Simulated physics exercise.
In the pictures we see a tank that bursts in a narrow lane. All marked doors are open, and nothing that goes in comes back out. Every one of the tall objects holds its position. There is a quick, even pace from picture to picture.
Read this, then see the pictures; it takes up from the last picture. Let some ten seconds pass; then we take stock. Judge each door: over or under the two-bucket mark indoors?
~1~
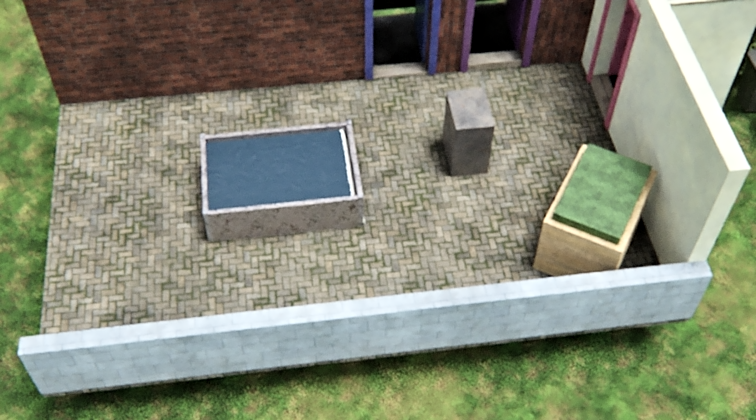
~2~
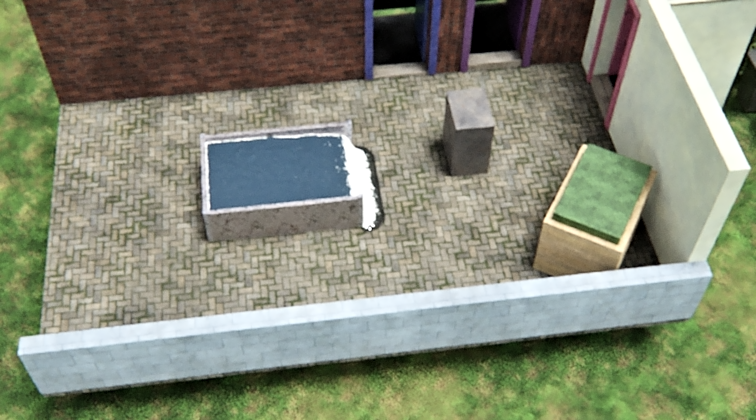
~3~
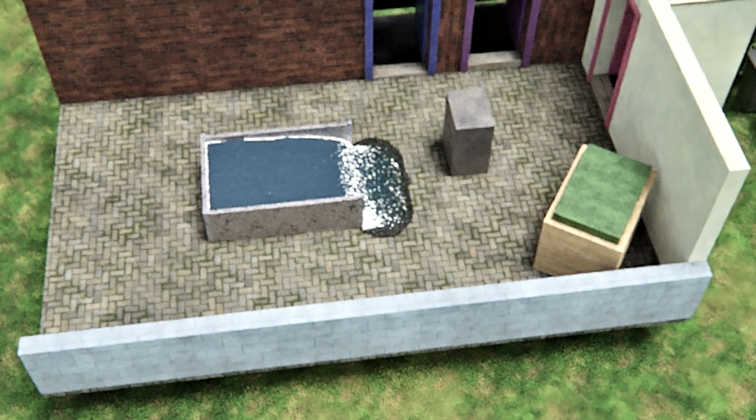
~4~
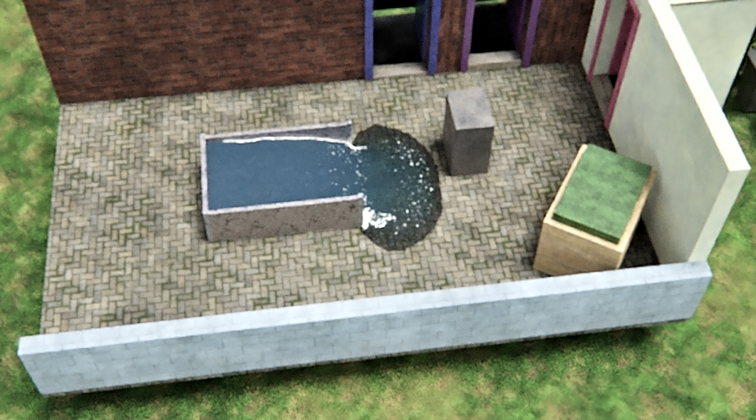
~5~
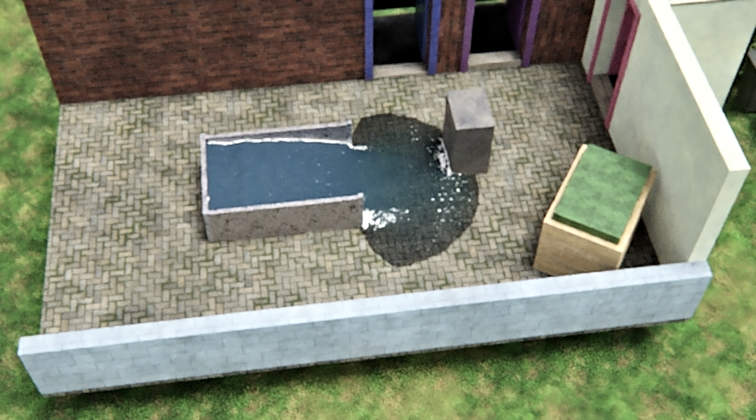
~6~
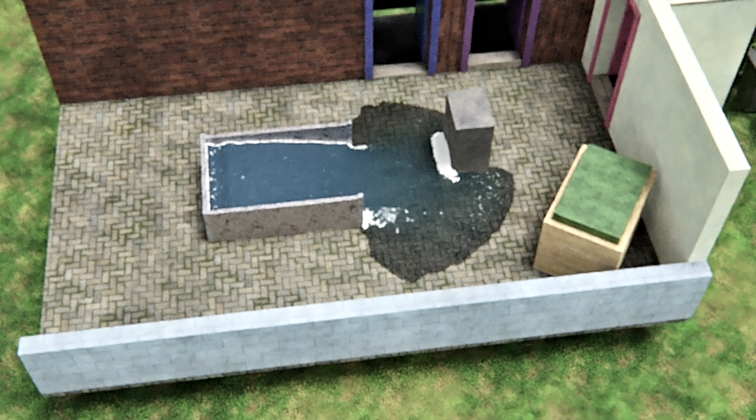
My call: Pink door, under; blue door, over; purple door, under.
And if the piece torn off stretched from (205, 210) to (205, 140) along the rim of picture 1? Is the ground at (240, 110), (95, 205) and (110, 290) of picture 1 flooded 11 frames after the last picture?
Respectively: Parched, drenched and drenched.
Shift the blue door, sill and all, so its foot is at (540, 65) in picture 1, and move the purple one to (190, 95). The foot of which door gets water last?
The purple one is last.
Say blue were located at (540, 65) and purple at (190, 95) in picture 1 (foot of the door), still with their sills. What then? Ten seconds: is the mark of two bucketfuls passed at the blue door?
Result for blue: It breaks the limit.
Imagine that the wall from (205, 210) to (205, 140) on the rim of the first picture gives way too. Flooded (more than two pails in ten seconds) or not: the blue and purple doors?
The blue one falls short, the purple one falls short.
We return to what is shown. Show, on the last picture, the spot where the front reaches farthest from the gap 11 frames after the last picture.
Roughly at (573, 65).
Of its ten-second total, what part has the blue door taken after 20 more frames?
My estimate is close to 55 per cent.
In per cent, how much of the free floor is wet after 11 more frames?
Around 35 percent.
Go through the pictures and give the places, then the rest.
In the first frame, the water tank at (280, 170) is whole and still.
In the second frame, the front is at (374, 224), out from the gap at (353, 180).
In the third frame, the front is at (396, 229), out from the gap at (353, 181).
In the fourth frame, the front is at (432, 218), out from the gap at (353, 181).
In the fifth frame, water pours out at (353, 181) and has run to (472, 191).
In the sixth frame, the front is at (507, 181), out from the gap at (353, 181).
A moment on, water covers 25 % of the floor; the pink door not reached, the blue door not reached, the purple door not reached.
Next, water covers 35 % of the floor; the pink door not reached, the blue door under two buckets in, the purple door wet at the sill, nothing in.
Then, water covers 40 % of the floor; the pink door wet at the sill, nothing in, the blue door over two buckets in, the purple door wet at the sill, nothing in.
Later, water covers 60 % of the floor; the pink door under two buckets in, the blue door far over two buckets in, the purple door under two buckets in.
In the end, water covers 85 % of the floor; the pink door under two buckets in, the blue door far over two buckets in, the purple door under two buckets in.
